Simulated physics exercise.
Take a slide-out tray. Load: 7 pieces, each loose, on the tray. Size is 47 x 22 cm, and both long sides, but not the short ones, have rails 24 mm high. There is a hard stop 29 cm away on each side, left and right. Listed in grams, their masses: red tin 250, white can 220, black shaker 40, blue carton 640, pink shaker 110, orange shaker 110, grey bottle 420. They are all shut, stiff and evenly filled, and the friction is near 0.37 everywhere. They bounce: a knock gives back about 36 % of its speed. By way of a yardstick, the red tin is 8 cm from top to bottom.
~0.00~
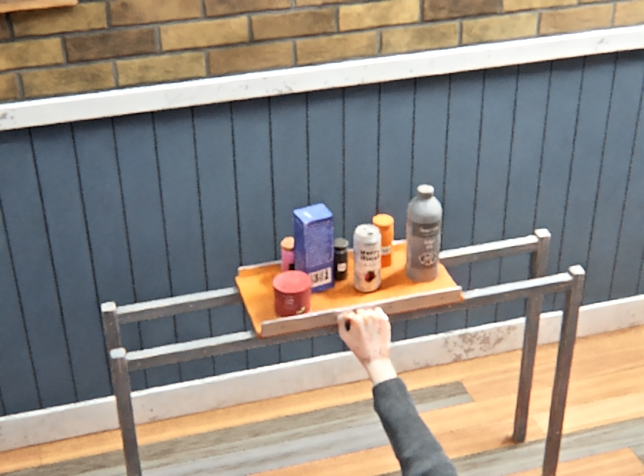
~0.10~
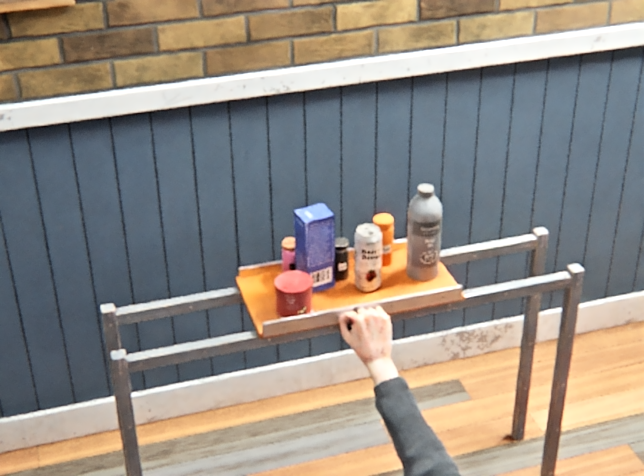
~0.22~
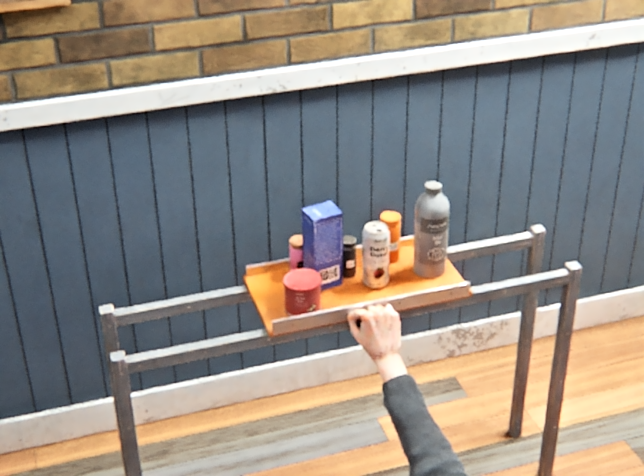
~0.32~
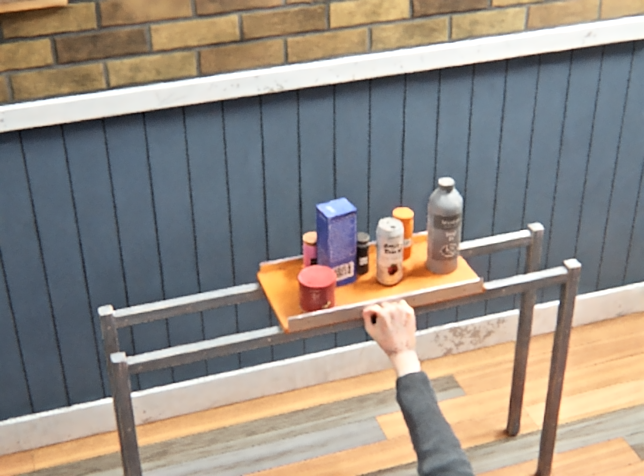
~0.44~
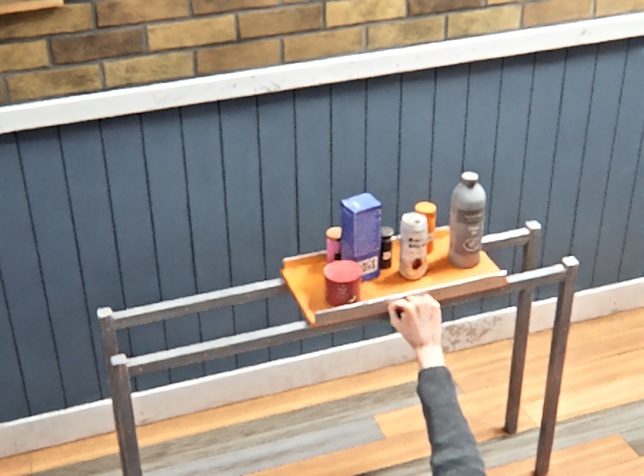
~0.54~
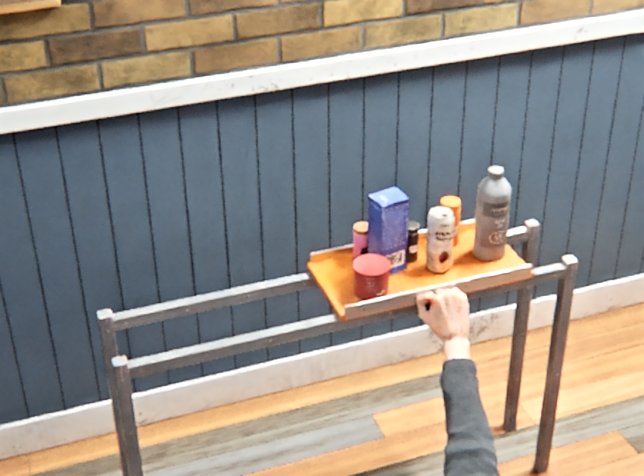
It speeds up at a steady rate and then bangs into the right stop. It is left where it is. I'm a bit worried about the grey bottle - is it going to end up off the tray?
Yes, it does.
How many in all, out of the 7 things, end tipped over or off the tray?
I get 2.
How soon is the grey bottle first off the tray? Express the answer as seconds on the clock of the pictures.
Roughly at the 0.8 s mark.
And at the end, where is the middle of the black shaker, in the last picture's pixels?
Near (487, 226).
After 0.74 s, tray has slid 29 cm right; grey bottle moved 6 cm near (552, 200); pink shaker 5° off upright; white can moved 6 cm.
After 0.84 s, tray has slid 29 cm right; grey bottle now off the tray; pink shaker 21° off upright; blue carton moved 10 cm.
After 0.94 s, tray has slid 29 cm right; pink shaker 50° off upright; blue carton moved 10 cm; black shaker moved 10 cm.
After 1.24 s, tray has slid 29 cm right; pink shaker on its side; blue carton moved 10 cm; black shaker moved 10 cm.
In the end (1.5 s), off the tray, grey bottle; toppled on the tray, pink shaker; not toppled but over 5 cm from the start, red tin, white can, black shaker, blue carton and orange shaker.
